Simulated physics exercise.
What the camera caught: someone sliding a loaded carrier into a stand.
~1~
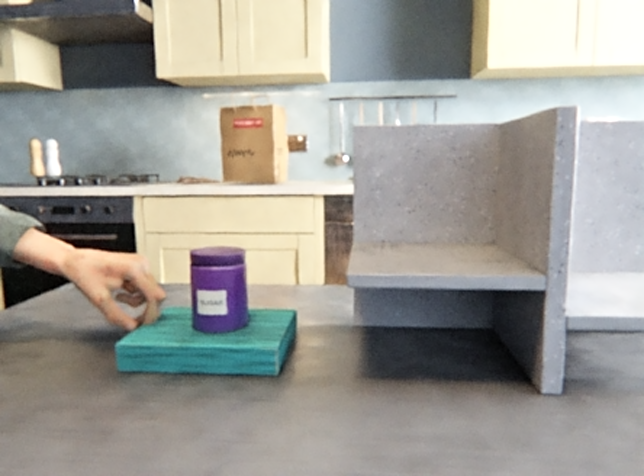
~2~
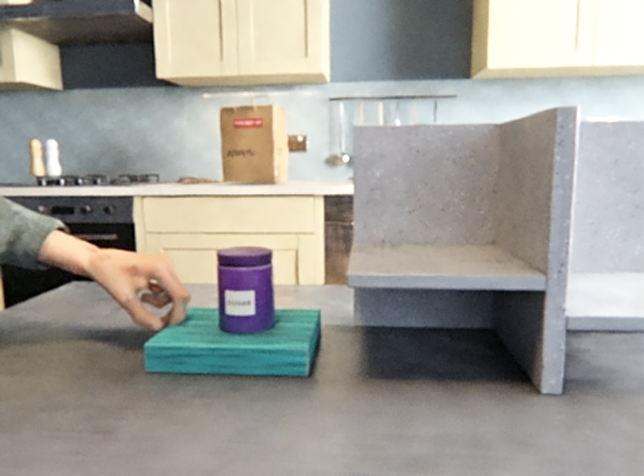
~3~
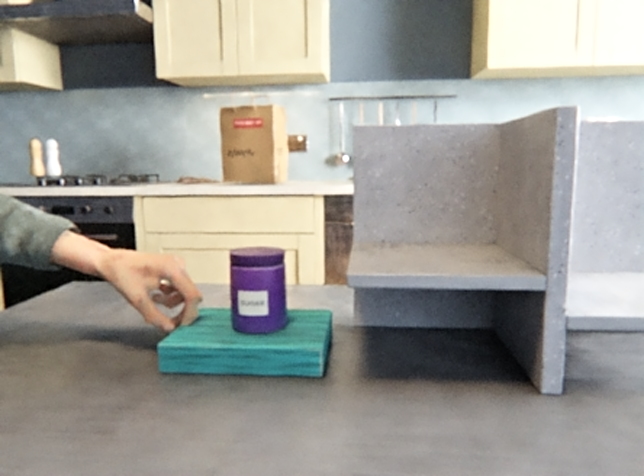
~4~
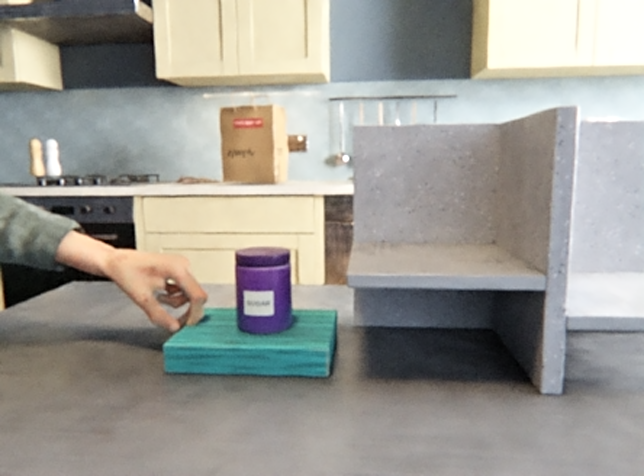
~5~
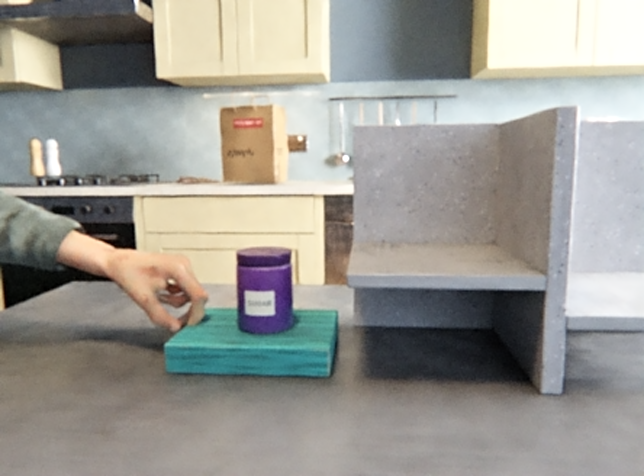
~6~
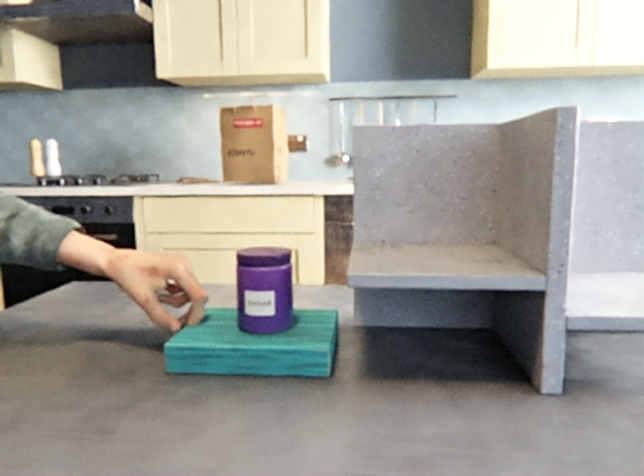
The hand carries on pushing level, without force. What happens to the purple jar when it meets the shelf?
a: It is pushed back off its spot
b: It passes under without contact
Answer: A.
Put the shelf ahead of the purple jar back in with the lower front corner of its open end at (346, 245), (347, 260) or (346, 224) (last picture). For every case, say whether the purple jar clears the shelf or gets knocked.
Try one: Passes safely. Try two: Passes safely. Try three: Passes safely.
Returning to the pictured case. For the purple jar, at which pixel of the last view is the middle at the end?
It ends up around (261, 325).
Then, 2.16 s after the last picture, purple jar tipped 22° from how it was near (328, 290).
At rest, the purple jar strikes the shelf, near (261, 325).
